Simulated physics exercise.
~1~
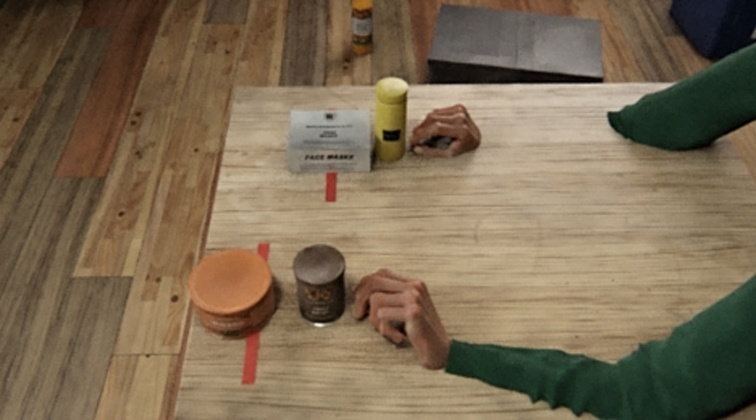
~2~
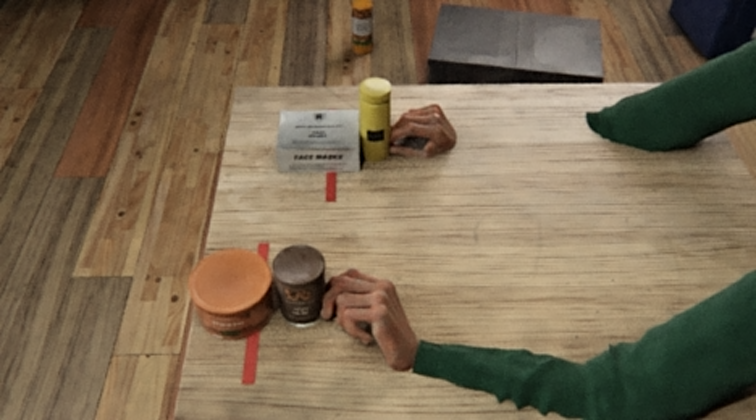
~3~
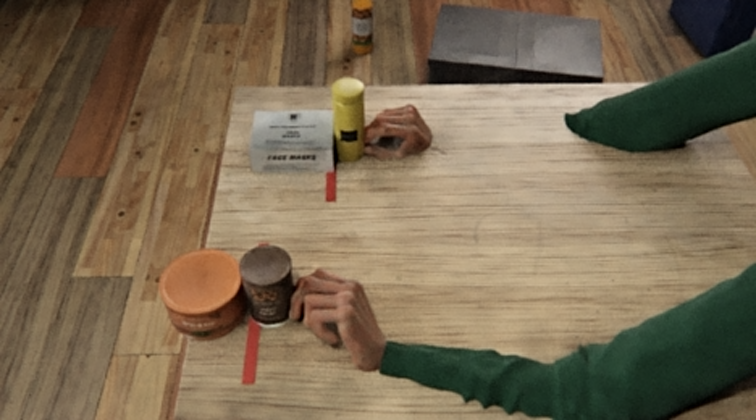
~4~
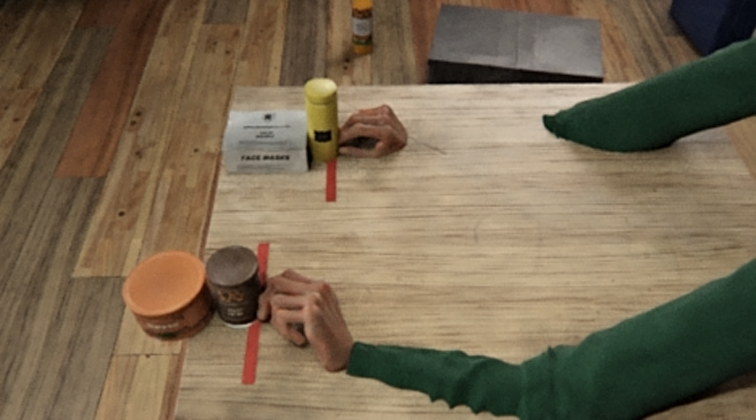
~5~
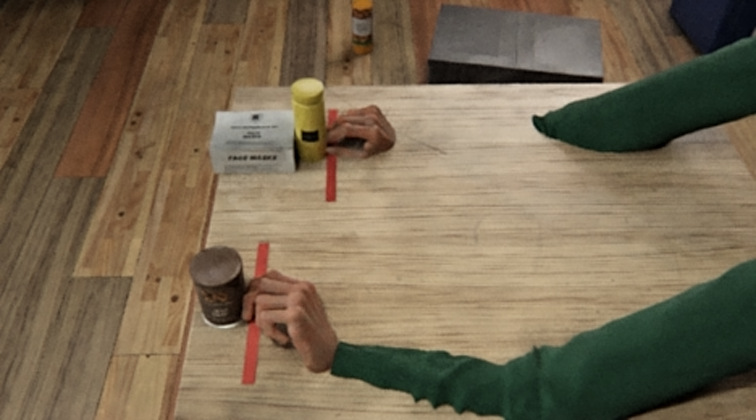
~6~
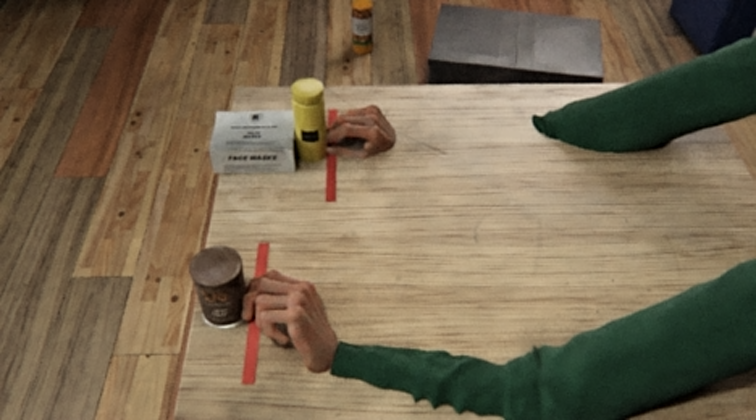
Two hands in green sleeves slide two pairs of objects slowly left across a pale wooden table, seen from above by a still camera. At the back, a finger pushes an upright yellow jar against a white box, while nearer the viewer another pushes a brown tin against an orange tub. Both pairs move toward the table's left end, past strips of red tape. The orange tub juts out over the edge, then drops off and is gone from view. The hands halt, with the white box, yellow jar and brown tin still on the table.
